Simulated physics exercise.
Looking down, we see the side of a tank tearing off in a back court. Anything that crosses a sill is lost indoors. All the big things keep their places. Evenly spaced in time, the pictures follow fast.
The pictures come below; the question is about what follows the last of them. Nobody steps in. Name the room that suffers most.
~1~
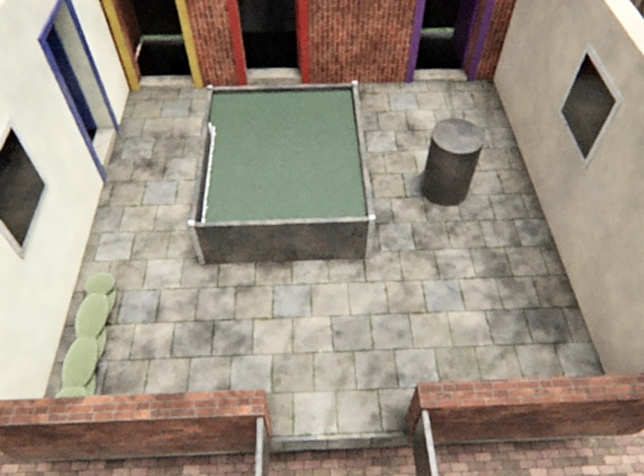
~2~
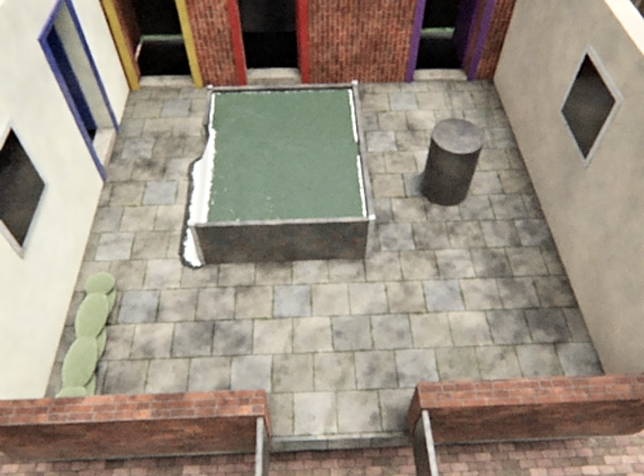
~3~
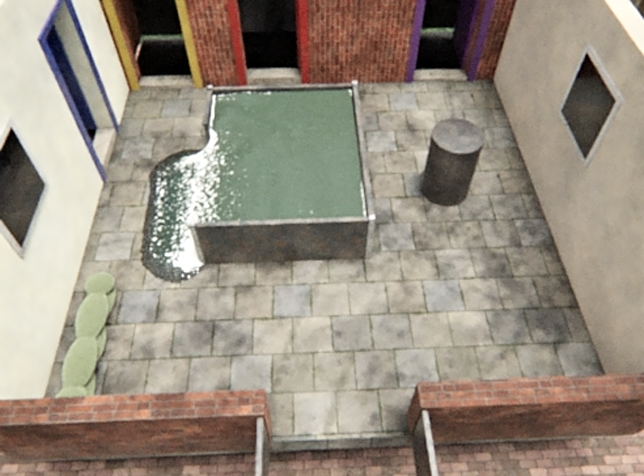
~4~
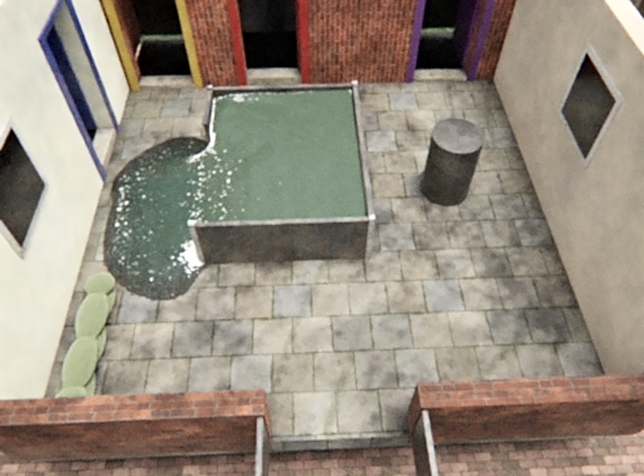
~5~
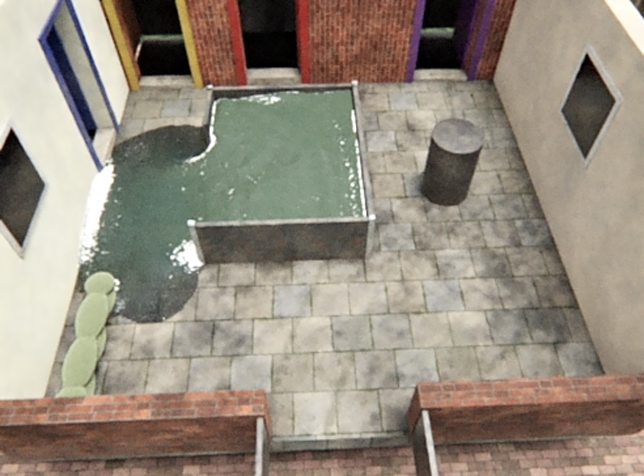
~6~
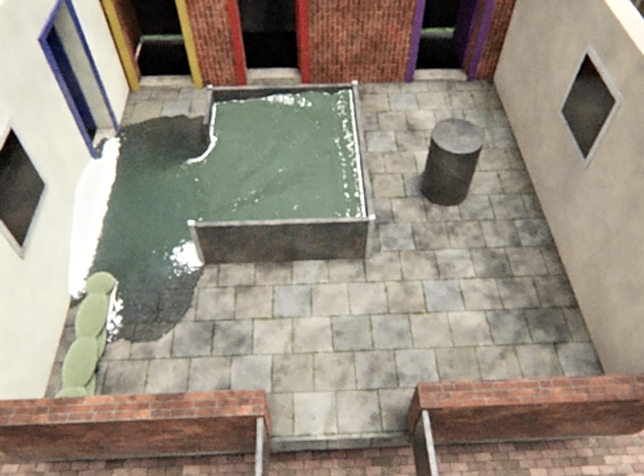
Yellow.
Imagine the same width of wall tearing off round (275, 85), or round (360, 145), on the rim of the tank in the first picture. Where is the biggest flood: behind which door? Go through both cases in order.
I'd say the red-painted one for the first and the purple door for the second.
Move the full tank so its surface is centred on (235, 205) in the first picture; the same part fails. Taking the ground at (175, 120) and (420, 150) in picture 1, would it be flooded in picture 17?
Soaked, not wet.
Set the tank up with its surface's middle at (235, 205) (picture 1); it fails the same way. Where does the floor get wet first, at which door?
I'd say the one in blue gets it first.
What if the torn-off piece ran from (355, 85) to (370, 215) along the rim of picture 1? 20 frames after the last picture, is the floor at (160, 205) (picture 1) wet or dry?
I'd say it's unwetted there.
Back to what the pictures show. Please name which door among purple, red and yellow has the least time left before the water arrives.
The yellow-painted one.
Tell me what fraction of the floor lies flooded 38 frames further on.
My estimate is roughly 90 percent.
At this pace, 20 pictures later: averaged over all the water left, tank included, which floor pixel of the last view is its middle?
At about (212, 230).
A moment on, water covers 20 % of the floor; red door not reached, purple door not reached, blue door some in, yellow door not reached.
Next, water covers 30 % of the floor; red door not reached, purple door not reached, blue door a lot in, yellow door some in.
Then, water covers 60 % of the floor; red door wet at the sill, nothing in, purple door not reached, blue door a lot in, yellow door a lot in.
Later, water covers 90 % of the floor; red door wet at the sill, nothing in, purple door wet at the sill, nothing in, blue door a lot in, yellow door a lot in.
In the end, water covers 95 % of the floor; red door wet at the sill, nothing in, purple door some in, blue door a lot in, yellow door a lot in; the yellow door has let in the most.
